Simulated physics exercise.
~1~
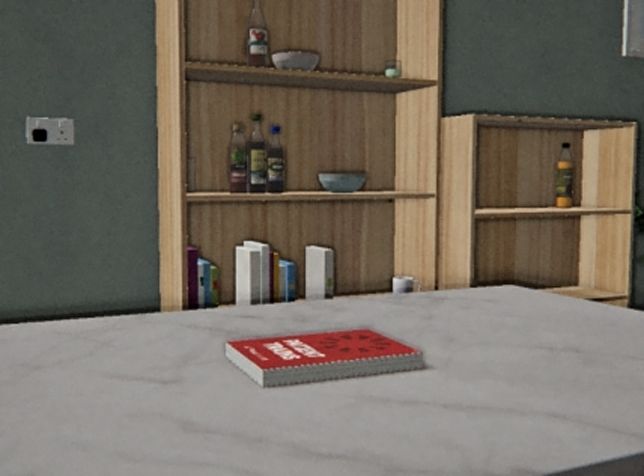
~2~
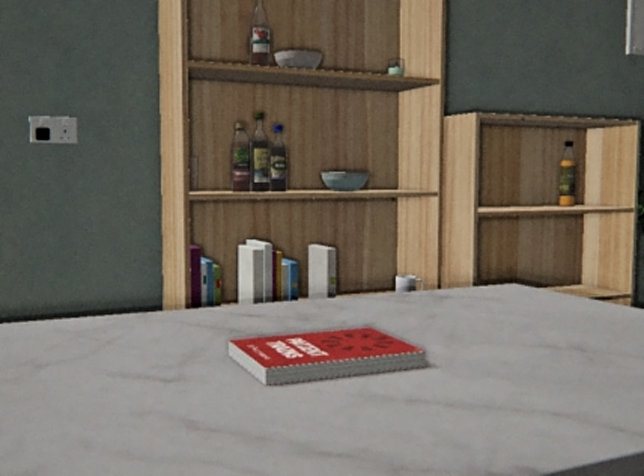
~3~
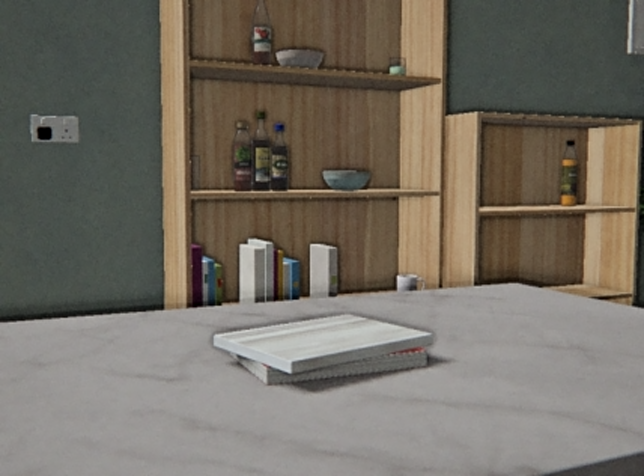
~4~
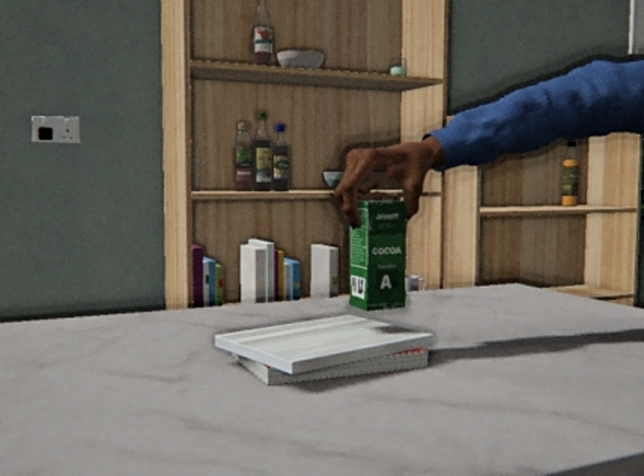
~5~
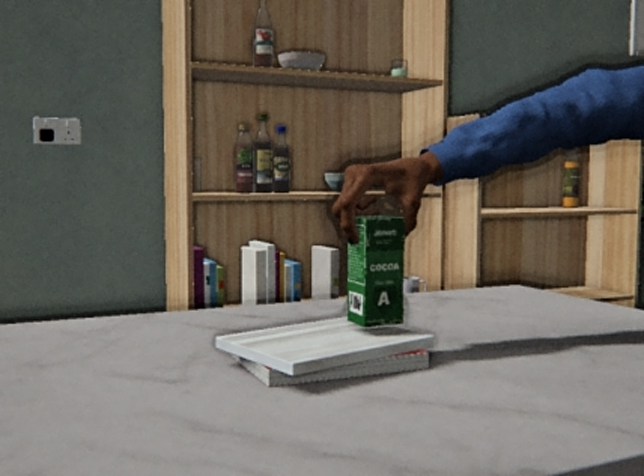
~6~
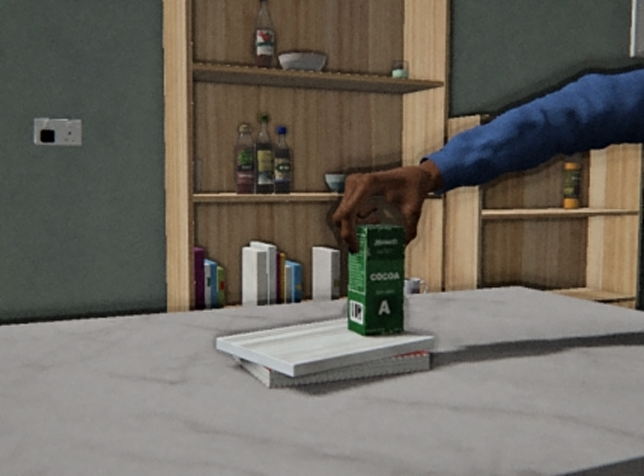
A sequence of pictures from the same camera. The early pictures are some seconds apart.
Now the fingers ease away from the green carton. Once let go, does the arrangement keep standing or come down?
Basically the pile is secure.
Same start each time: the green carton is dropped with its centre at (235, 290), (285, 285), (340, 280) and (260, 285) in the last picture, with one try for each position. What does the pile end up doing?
Well, the first time it tips over, the second time it stays intact, the third time it stays intact, and the fourth time it stays intact.
Then, 0.60 s on from there, things are still on the move.
Then, 1.50 s on from there, no change.
Then, 2.60 s on from there, green carton resting near (376, 280).
In the end, all 3 unmoved. At the end, from the last picture's camera, green carton near (377, 280). The pile keeps its balance.
